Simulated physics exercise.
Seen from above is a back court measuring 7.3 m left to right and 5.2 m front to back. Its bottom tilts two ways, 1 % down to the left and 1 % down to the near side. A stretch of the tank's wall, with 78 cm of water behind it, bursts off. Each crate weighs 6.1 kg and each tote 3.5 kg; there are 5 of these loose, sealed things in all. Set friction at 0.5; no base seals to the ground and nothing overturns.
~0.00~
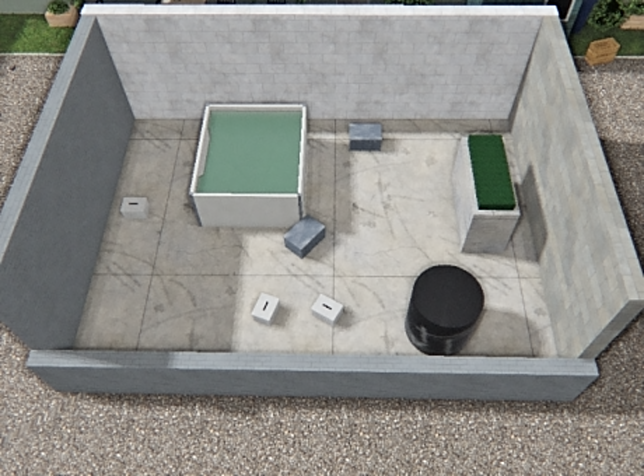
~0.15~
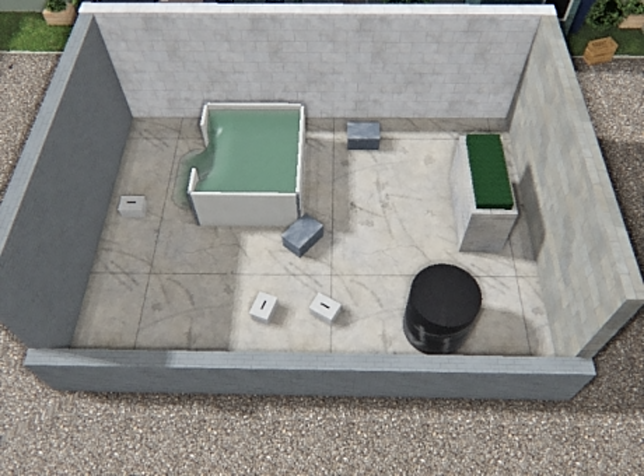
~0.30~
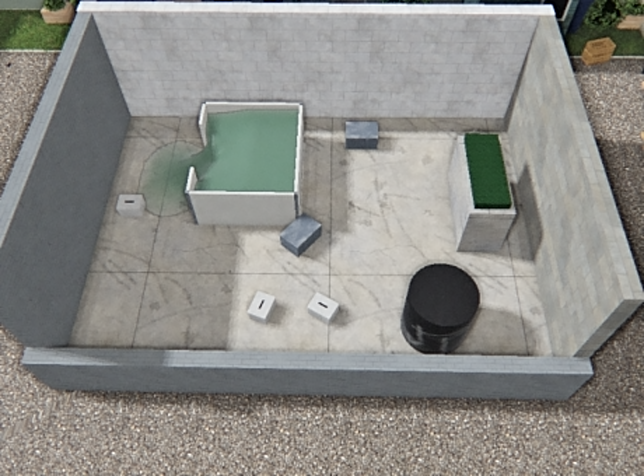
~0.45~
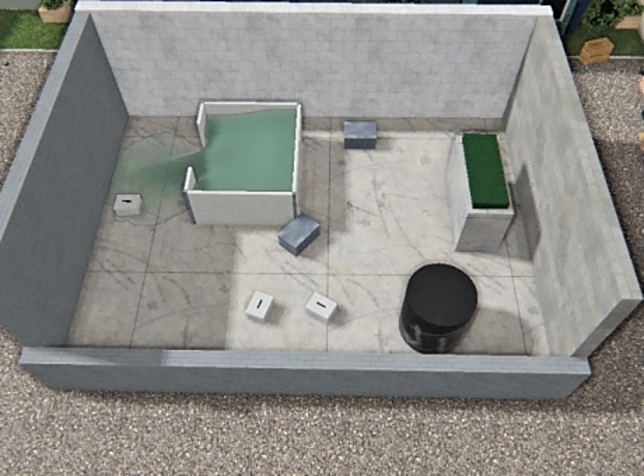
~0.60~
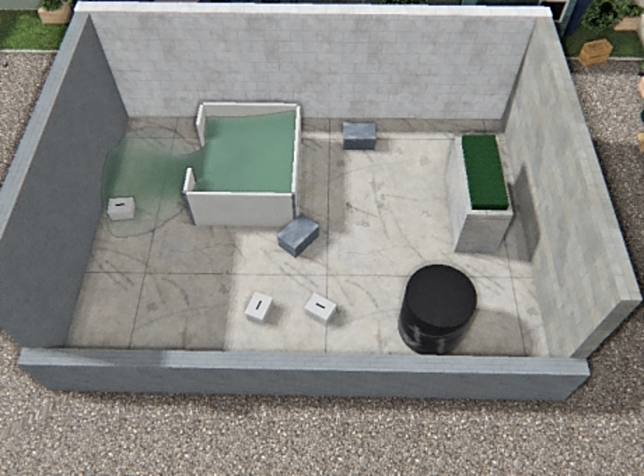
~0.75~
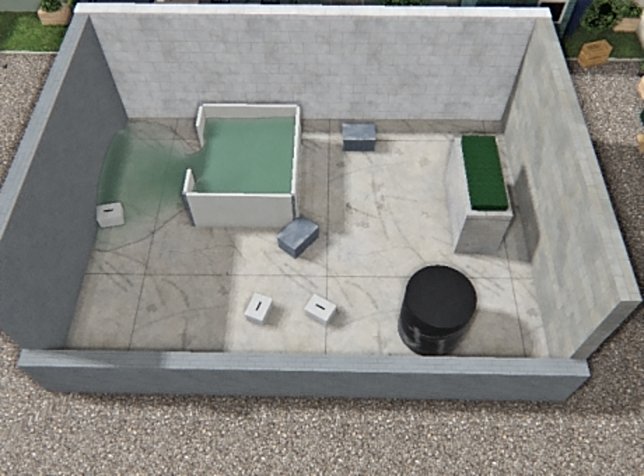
A walled court held a square tank of green water until part of the tank's left side gave way, and water spread left across the floor, pushing a small pale box toward the left wall.
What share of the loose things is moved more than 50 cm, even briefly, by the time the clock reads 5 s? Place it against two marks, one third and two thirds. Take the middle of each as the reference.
Most likely the fraction ends up no lower than two thirds, I'd say.
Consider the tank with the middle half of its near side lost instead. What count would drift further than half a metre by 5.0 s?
The answer then is 3.
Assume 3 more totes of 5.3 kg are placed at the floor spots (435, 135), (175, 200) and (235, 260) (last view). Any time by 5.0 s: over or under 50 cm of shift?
Reading them off in order: Clears the mark, clears the mark, not beyond.
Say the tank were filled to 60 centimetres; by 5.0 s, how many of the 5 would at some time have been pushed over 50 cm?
Result: 4.
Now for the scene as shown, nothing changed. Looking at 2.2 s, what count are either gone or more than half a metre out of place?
1.
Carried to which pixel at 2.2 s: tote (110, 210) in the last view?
Look for it near (159, 344).
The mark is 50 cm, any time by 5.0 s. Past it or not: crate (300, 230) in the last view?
Short answer, undershooting.
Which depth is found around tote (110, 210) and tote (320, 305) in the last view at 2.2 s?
Roughly 9 and 0 cm.
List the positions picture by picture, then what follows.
In the first picture, a tote at (134, 204) rests on the ground; a crate at (305, 231) rests on the ground; 3.3 m2 under water; 0 of 5 have shifted.
In the second picture, a tote at (132, 203) rests on the ground; a crate at (303, 230), on the bottom; water covers 4.0 m2; 0 of 5 have shifted.
In the third picture, a tote at (129, 202) rests on the ground; a crate at (301, 230) rests on the ground; water covers 5.0 m2; 0 of 5 have shifted.
In the fourth picture, a tote at (127, 201) rests on the ground; a crate at (299, 229), on the bottom; water covers 6.1 m2; 0 of 5 have shifted.
In the fifth picture, a tote at (120, 205) rests on the ground, 12 cm from its start; a crate at (298, 230), on the bottom; water covers 6.6 m2; 1 of 5 have shifted.
In the sixth picture, a tote at (109, 211) floats, 32 cm from its start; a crate at (298, 231), on the bottom; water covers 7.0 m2; 1 of 5 have shifted.
After 1.1 s 1 of 5 are over 50 cm from their spots; 1 afloat.
After 2.2 s 1 of 5 are over 50 cm from their spots; 0 afloat.
After 3.5 s 2 of 5 are over 50 cm from their spots; 1 afloat.
After 5.0 s 4 of 5 are over 50 cm from their spots, and 4 have been at some point; 1 afloat.
